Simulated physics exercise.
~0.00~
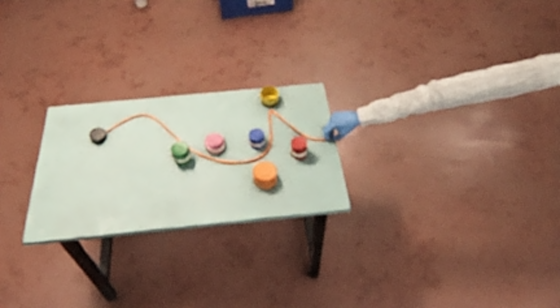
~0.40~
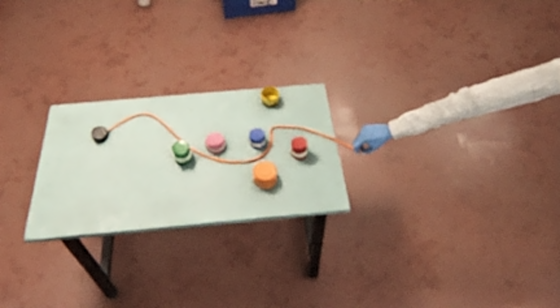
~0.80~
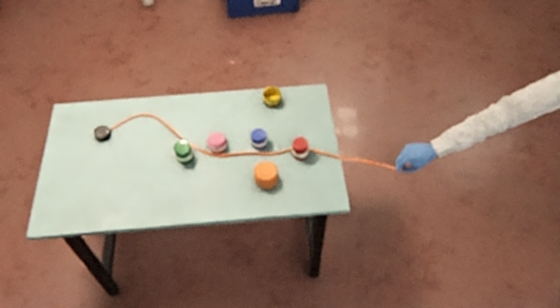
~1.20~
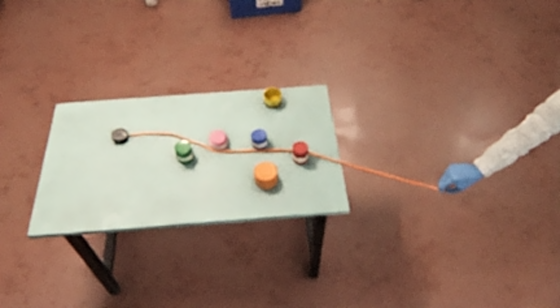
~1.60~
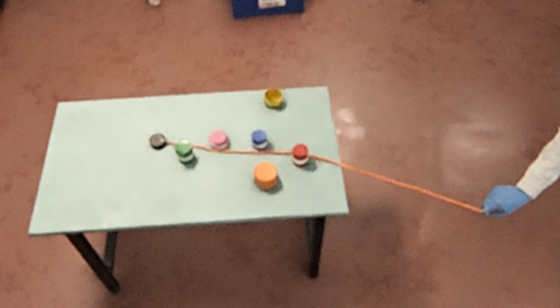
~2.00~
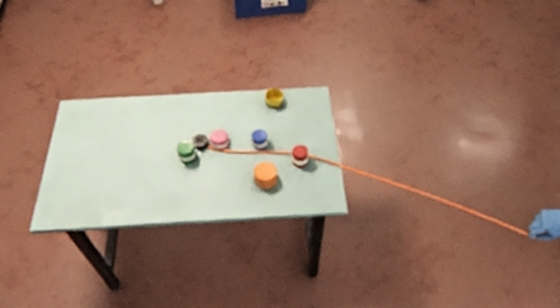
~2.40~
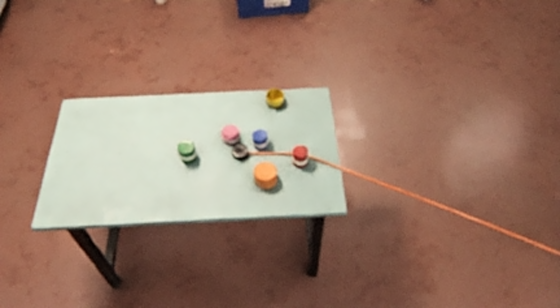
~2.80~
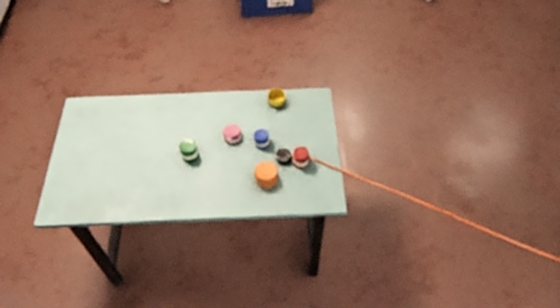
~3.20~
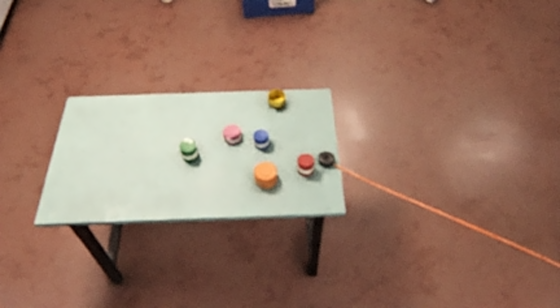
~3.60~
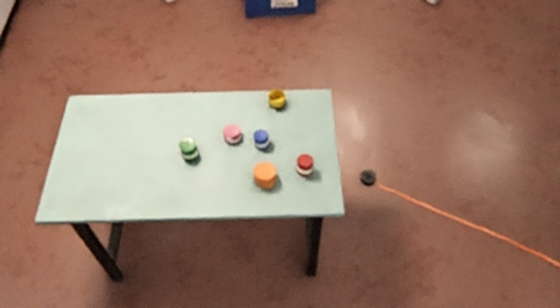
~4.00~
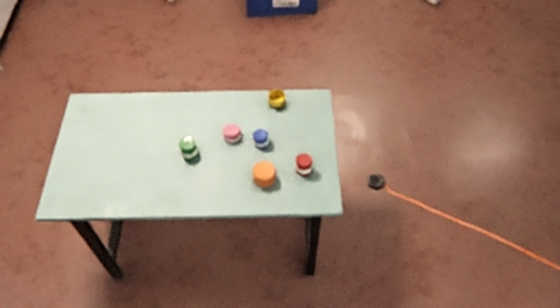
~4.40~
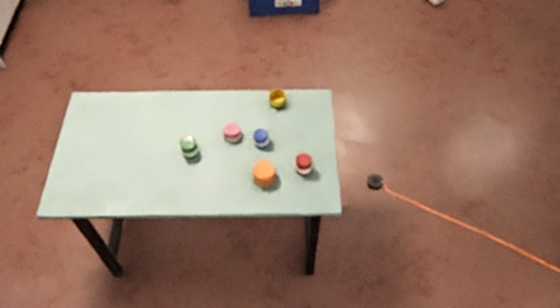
Black lamp base sliding right across a table as a gloved hand pulls its orange cord, nudging pink and red containers, then leaving the tabletop.
